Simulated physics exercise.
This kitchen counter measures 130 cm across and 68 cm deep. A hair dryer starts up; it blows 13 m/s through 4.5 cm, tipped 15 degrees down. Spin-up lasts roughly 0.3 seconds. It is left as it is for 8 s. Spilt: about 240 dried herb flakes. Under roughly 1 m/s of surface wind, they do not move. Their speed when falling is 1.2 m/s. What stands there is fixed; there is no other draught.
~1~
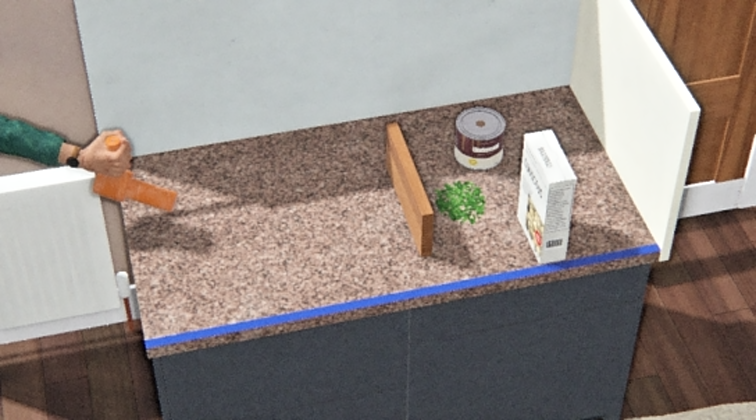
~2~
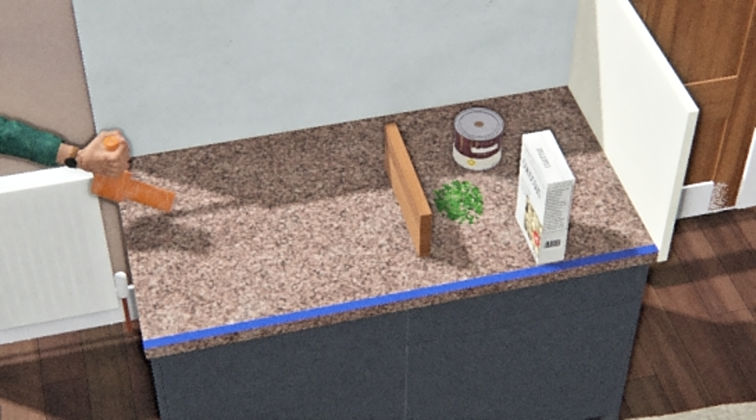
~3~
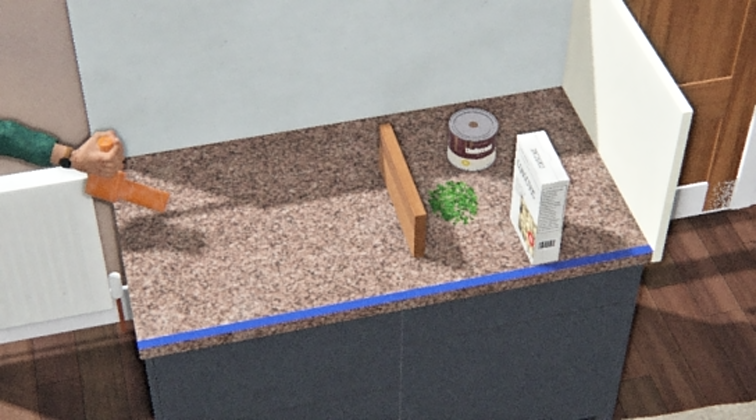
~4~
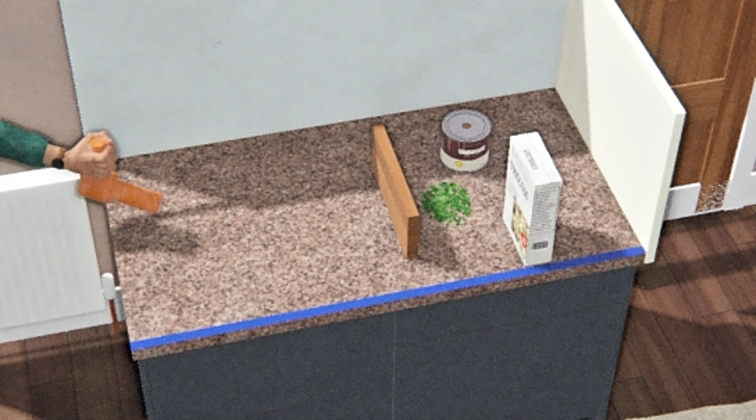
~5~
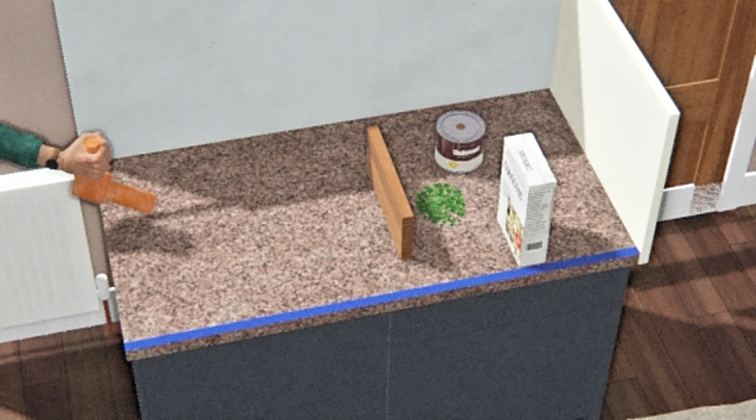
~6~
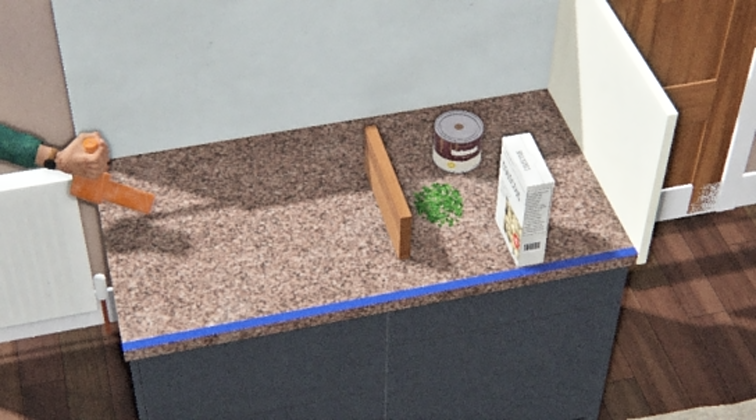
In this clip, a hand holds an orange hair dryer at the left of a speckled counter with a wooden board, green flakes, a tin and a box; the view drifts slightly while everything on the counter stays still.
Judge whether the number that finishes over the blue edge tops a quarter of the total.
Judgement: It does not top a quarter.
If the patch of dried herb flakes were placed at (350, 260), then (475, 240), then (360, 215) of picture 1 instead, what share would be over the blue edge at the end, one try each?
In turn about 100 %, 0 %, 5 %.
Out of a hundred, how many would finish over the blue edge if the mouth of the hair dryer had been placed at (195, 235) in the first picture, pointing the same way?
About 0 %.
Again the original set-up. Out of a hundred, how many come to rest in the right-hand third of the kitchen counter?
Roughly 40 in a hundred.
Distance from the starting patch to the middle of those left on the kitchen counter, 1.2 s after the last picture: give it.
About 0 cm.
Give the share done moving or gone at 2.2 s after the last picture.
About 100 %.
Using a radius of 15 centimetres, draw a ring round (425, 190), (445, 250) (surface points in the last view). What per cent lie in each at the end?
Estimates in listed order: 100 %; 30 %.
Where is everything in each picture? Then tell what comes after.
In the first picture, the middle of the dried herb flakes is near (462, 203), none has stirred yet and the mouth of the hair dryer is at (174, 203).
In the second picture, the middle of the dried herb flakes is near (461, 201), none has stirred yet and the blue edge is centred on (411, 298).
In the third picture, the middle of the dried herb flakes is near (455, 201), none has stirred yet, the top of a board is at (402, 168) and the top of a tin is at (473, 124).
In the fourth picture, the middle of the dried herb flakes is near (448, 202) and none has stirred yet.
In the fifth picture, the middle of the dried herb flakes is near (443, 203) and none has stirred yet.
In the sixth picture, the middle of the dried herb flakes is near (441, 203) and none has stirred yet.
Then, 1.2 s after the last picture the count stands so, 0 % are over the blue edge; the middle of those still in play is near (441, 203).
Then, 2.2 s after the last picture the count stands so, 0 % are over the blue edge; the middle of those still in play is near (441, 203).
Then, 4.1 s after the last picture the count stands so, 0 % are over the blue edge; the middle of those still in play is near (441, 203).
Then, 7.7 s after the last picture, at the end, 0 % are over the blue edge; the middle of those still in play is near (441, 203).
